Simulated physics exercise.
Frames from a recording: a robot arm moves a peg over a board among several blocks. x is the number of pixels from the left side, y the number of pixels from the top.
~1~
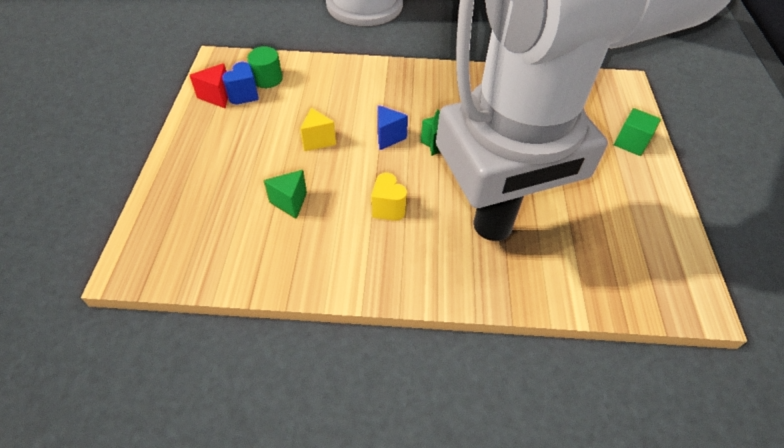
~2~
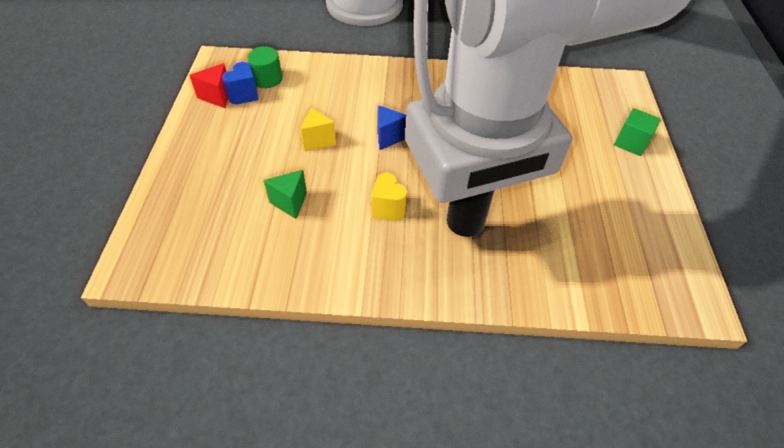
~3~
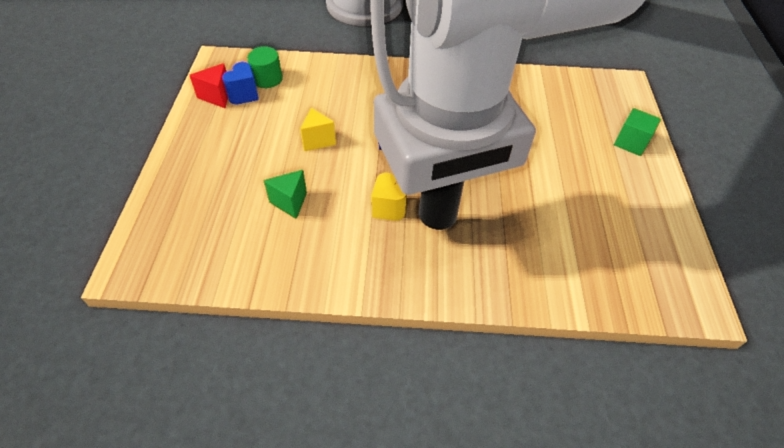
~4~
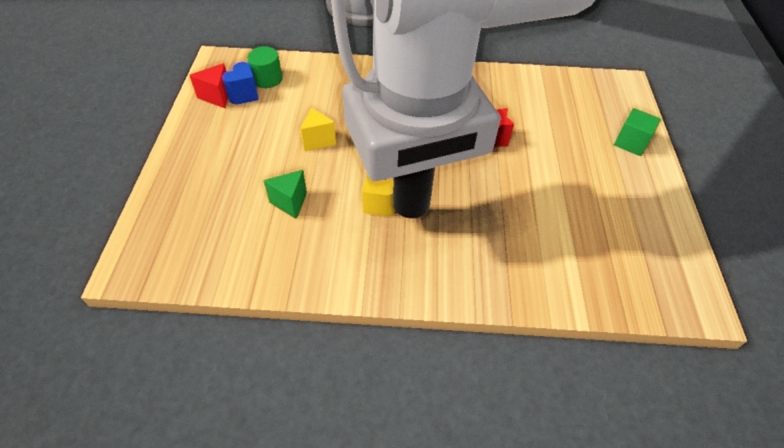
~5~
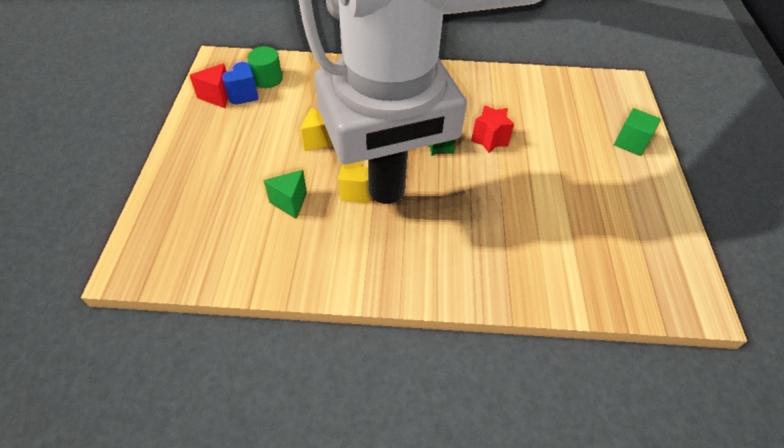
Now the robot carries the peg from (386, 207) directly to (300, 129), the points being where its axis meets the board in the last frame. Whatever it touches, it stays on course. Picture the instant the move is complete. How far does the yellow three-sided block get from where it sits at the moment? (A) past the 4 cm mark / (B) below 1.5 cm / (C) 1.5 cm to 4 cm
I'll go with A - past the 4 cm mark.
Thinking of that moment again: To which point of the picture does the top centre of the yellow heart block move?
Somewhere near (301, 142).
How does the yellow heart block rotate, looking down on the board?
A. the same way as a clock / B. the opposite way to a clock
My answer is option B.
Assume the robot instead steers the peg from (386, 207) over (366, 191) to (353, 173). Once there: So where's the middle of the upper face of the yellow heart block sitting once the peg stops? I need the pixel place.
It sits at (317, 149).
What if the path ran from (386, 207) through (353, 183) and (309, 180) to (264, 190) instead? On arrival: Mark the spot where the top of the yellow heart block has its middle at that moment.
Pixel (246, 145).
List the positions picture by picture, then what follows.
In the first picture, tip of the peg (492, 227), middles of tops, yellow three-sided block (315, 119), yellow heart block (388, 187), blue three-sided block (389, 115).
In the second picture, peg (465, 223), nothing pushed.
In the third picture, peg (438, 216), nothing pushed.
In the fourth picture, peg (411, 205), yellow heart block (379, 183).
In the fifth picture, peg (387, 191), yellow three-sided block (315, 119), yellow heart block (355, 170), blue three-sided block hidden.
What follows on the original path. One third of the way, peg (355, 161); yellow heart block (320, 152), turned 55° anticlockwise.
Two thirds of the way, peg (326, 135); yellow three-sided block (311, 114), turned 20° anticlockwise; yellow heart block (301, 142).
At the end, peg (297, 112); yellow three-sided block (283, 92), turned 15° anticlockwise; yellow heart block (301, 142), turned 150° anticlockwise; blue three-sided block unmoved.
